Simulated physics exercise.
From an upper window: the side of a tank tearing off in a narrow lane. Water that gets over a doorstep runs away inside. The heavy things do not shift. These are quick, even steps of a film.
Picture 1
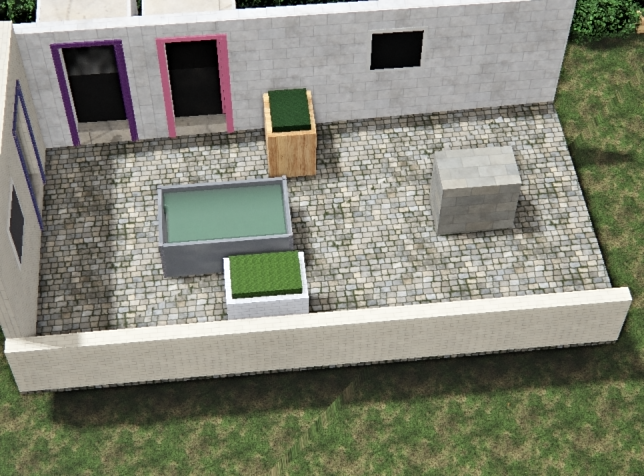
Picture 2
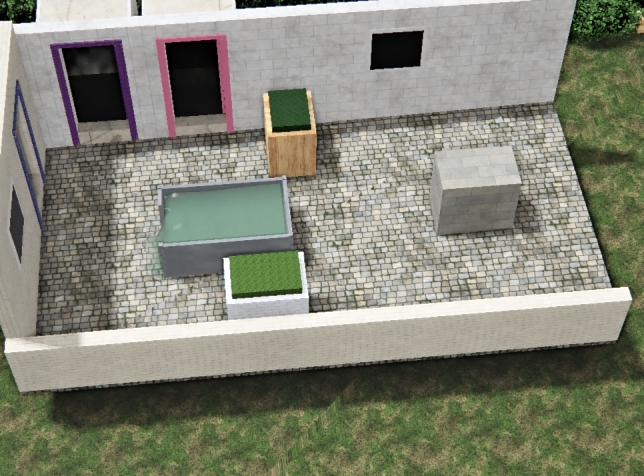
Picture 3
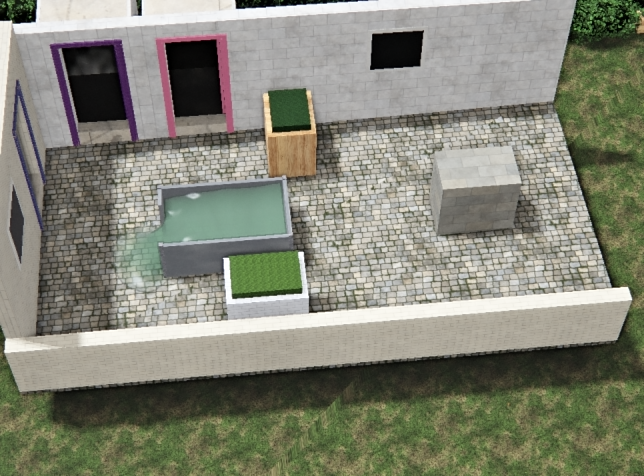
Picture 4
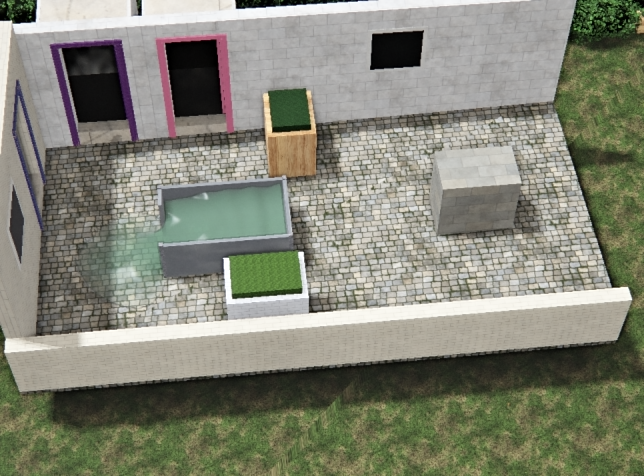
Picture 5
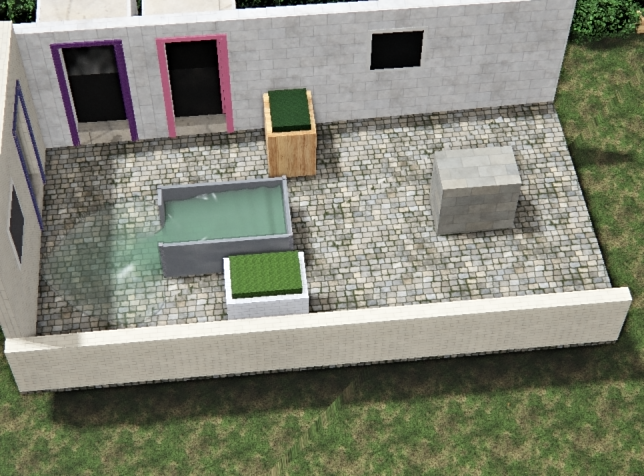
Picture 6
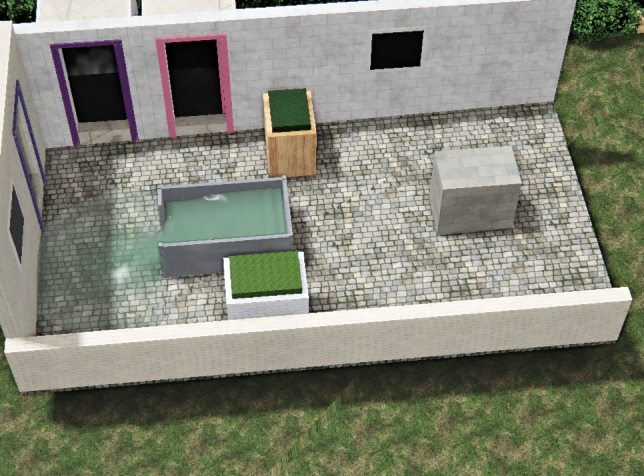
To begin with, green water sits still in a grey tank on a walled, paved area, seen from above. The tank's left side gives way and water pours out onto the paving. It spreads leftward in a widening, thin sheet, reaching near the left wall as the level in the tank drops.
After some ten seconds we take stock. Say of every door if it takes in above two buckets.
One by one: The purple door stays under that; the pink door stays under that; the blue door stays under that.
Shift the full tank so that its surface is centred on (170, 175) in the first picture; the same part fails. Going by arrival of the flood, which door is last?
I say the door marked pink.
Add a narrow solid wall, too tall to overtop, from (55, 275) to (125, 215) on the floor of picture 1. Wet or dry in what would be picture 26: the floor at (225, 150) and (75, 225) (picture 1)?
One after the other: Covered, awash.
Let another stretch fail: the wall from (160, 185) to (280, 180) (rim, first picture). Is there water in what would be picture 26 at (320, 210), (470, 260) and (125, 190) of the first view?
As listed: Wet, dry, flooded.
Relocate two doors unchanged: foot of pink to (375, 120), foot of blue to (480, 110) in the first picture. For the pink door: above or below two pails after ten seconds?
In short: The pink one holds.
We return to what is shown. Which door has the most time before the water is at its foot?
The door marked pink.
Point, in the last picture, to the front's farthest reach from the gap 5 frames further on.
At about (46, 157).
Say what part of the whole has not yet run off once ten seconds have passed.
Roughly 100 per cent.
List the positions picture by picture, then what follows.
Still water in the tank at (224, 214), in the first picture.
Water pours out at (166, 245) and has run to (155, 236), in the second picture.
The front is at (118, 248), out from the gap at (166, 246), in the third picture.
The front is at (85, 254), out from the gap at (166, 246), in the fourth picture.
Water pours out at (166, 246) and has run to (51, 278), in the fifth picture.
Water pours out at (166, 246) and has run to (38, 307), in the sixth picture.
A moment on, water covers 15 % of the floor; the purple door not reached, the pink door not reached, the blue door wet at the sill, nothing in.
Next, water covers 20 % of the floor; the purple door wet at the sill, nothing in, the pink door not reached, the blue door wet at the sill, nothing in.
Then, water covers 35 % of the floor; the purple door wet at the sill, nothing in, the pink door wet at the sill, nothing in, the blue door wet at the sill, nothing in.
Later, water covers 55 % of the floor; the purple door wet at the sill, nothing in, the pink door wet at the sill, nothing in, the blue door wet at the sill, nothing in.
In the end, water covers 60 % of the floor; the purple door wet at the sill, nothing in, the pink door wet at the sill, nothing in, the blue door wet at the sill, nothing in.
